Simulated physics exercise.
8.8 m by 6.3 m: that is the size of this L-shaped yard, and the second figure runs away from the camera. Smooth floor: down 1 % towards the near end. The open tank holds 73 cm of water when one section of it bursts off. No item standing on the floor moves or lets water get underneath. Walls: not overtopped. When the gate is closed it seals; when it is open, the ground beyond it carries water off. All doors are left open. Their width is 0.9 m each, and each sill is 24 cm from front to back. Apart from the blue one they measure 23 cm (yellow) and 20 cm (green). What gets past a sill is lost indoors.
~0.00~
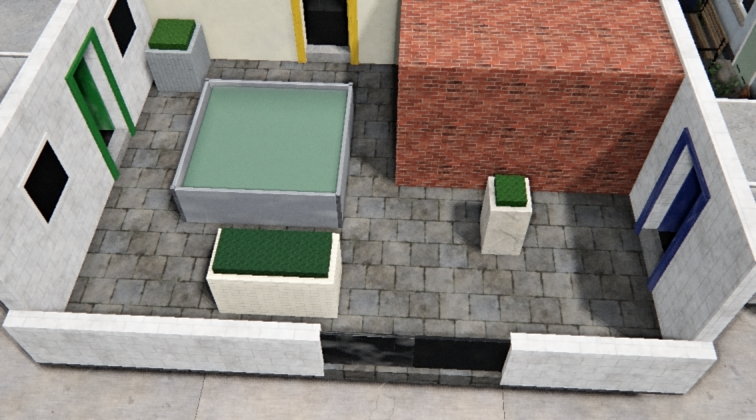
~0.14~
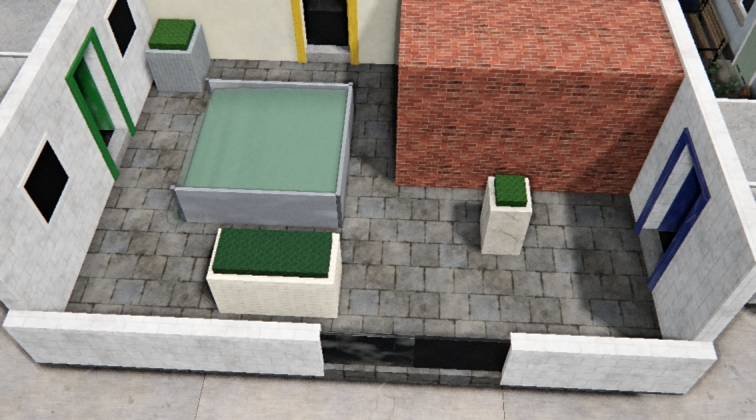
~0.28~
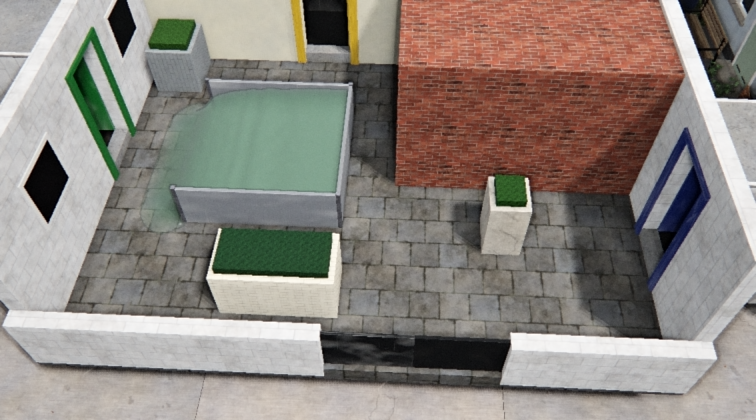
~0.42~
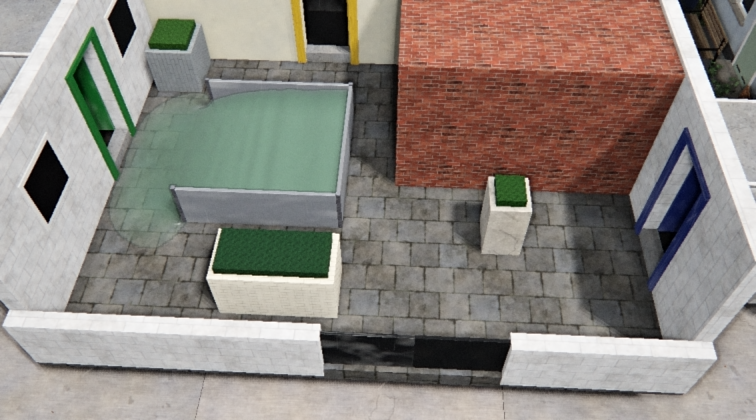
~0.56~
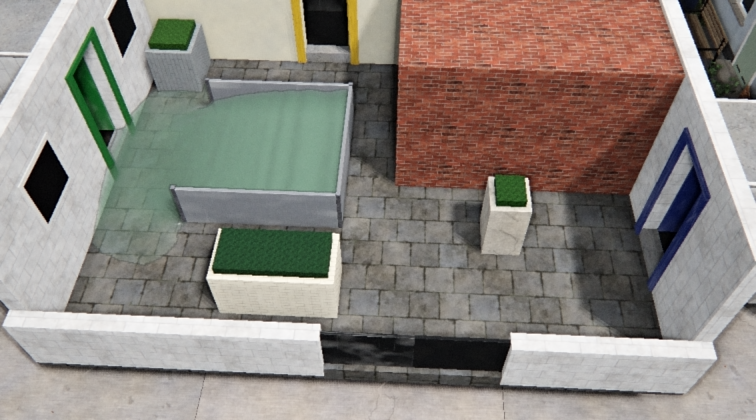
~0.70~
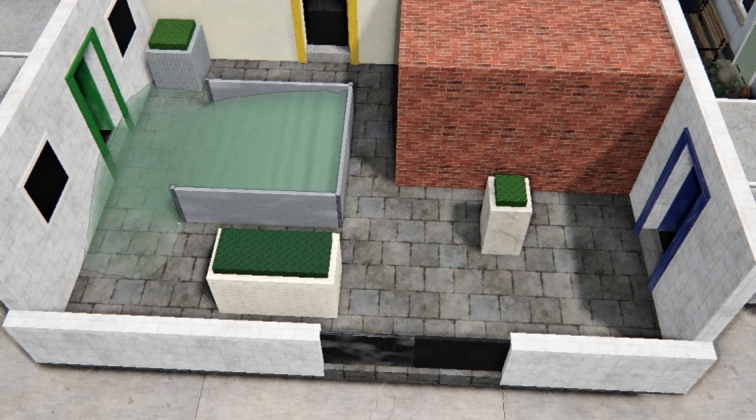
Water pouring from the open left side of a grey tank and spreading across paving to the green door in a walled yard.
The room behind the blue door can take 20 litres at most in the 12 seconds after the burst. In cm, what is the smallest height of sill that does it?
Roughly 10.5 cm high.
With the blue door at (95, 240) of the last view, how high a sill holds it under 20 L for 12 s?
Around 30 cm would do it.
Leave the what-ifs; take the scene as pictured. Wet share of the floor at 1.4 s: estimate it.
I'd estimate about 20 percent.
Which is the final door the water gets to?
Answer: The blue door.
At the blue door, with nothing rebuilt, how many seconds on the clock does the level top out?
That happens close to 10.5 s on the clock.
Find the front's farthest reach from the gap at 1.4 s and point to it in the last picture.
At about (54, 340).
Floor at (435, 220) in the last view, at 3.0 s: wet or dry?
It is dry.
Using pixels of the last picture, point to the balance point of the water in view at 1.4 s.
About (223, 167).
After 1.4 s water covers 20 % of the floor, deepest (55 cm) near (119, 171); it has not reached the blue door.
After 3.0 s water covers 45 % of the floor, deepest (44 cm) near (54, 340); it has not reached the blue door.
After 12.0 s water covers 100 % of the floor, deepest (16 cm) near (556, 364); 13 cm at the blue door, 0 litres in over its 19 cm sill.
At the blue door as built, the water arrived by 5.2 s and peaked near 15 cm at 10.4 s.
Run again over the same 12 s with other heights there, 34 litres in over 9.5 cm, 3 litres over 13 cm. The limit of 20 litres is kept from about 10.5 cm up.
